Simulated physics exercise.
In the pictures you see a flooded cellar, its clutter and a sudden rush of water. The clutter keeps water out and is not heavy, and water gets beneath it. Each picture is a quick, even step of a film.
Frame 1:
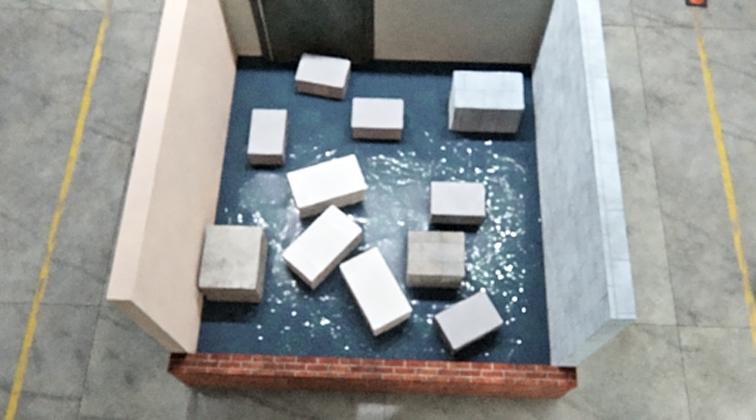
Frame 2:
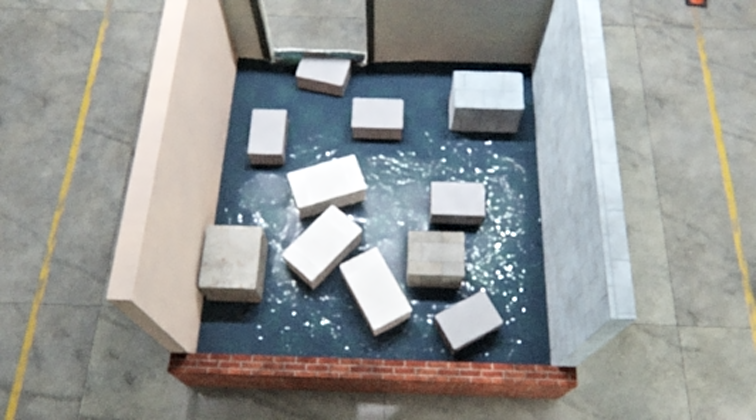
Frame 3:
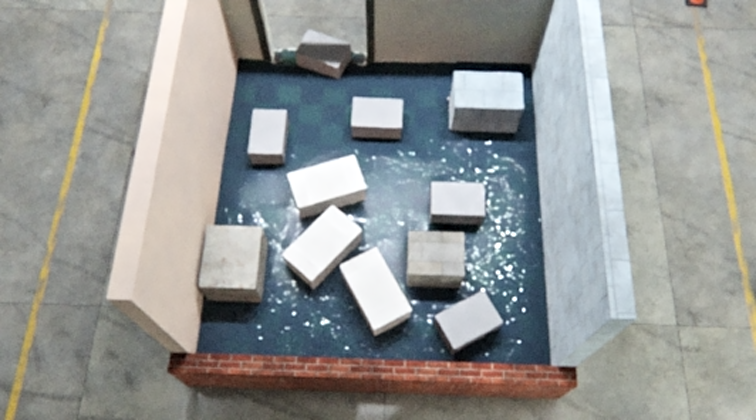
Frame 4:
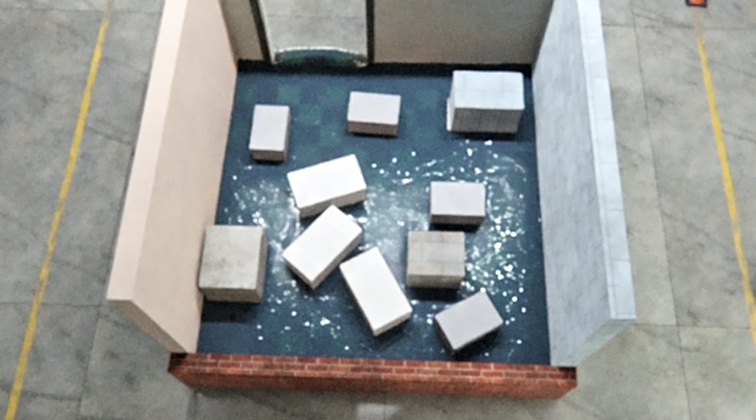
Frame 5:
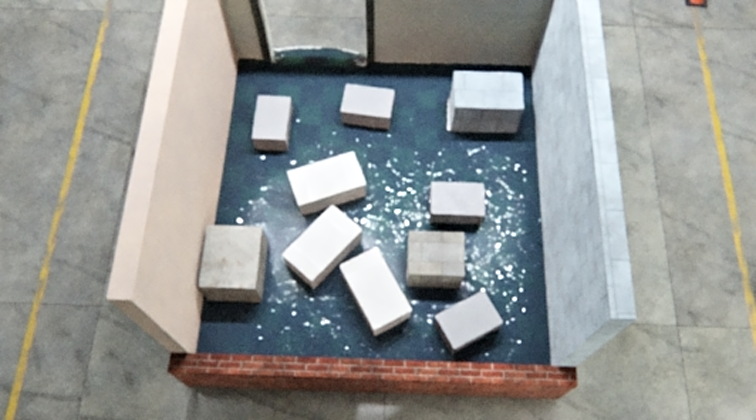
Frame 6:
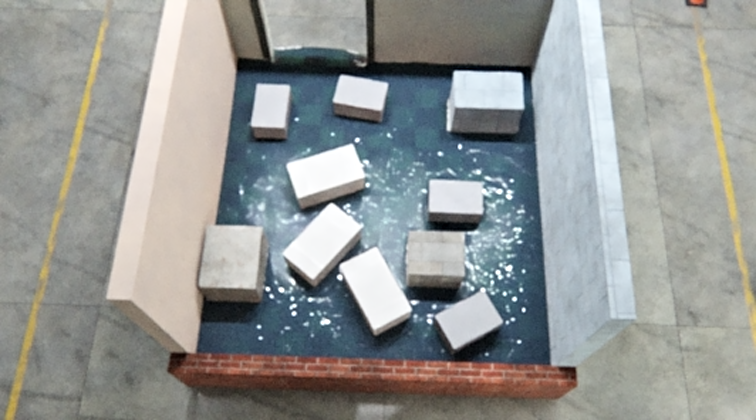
Water drains through an opened doorway, carrying one box out as nearby boxes drift toward it.
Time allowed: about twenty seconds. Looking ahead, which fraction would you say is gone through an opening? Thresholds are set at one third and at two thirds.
No less than two thirds.
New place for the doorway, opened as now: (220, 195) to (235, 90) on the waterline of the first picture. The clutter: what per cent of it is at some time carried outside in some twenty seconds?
I'd guess around 90 percent.
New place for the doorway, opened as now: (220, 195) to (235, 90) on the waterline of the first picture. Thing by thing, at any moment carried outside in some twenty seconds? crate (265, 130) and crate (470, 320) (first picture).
Finding, in listed order: Exited; remaining.
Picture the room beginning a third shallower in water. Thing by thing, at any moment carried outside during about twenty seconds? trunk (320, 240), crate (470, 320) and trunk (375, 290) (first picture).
Notes - A: Still there; B: Still there; C: Still there.
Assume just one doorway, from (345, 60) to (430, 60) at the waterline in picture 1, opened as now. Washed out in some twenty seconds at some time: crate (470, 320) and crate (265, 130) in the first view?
In that order: Kept in, through.
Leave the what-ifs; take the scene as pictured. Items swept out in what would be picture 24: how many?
Tally: 4.
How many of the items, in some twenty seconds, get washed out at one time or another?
Total: 7.
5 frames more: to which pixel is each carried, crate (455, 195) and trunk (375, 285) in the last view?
Near (430, 175) and (364, 255).
A moment on, 2 of 8 are out; 6 afloat.
Next, 4 of 8 are out; 4 afloat.
Later, 6 of 8 are out; 2 afloat.
In the end, 7 of 8 are out; 1 afloat.
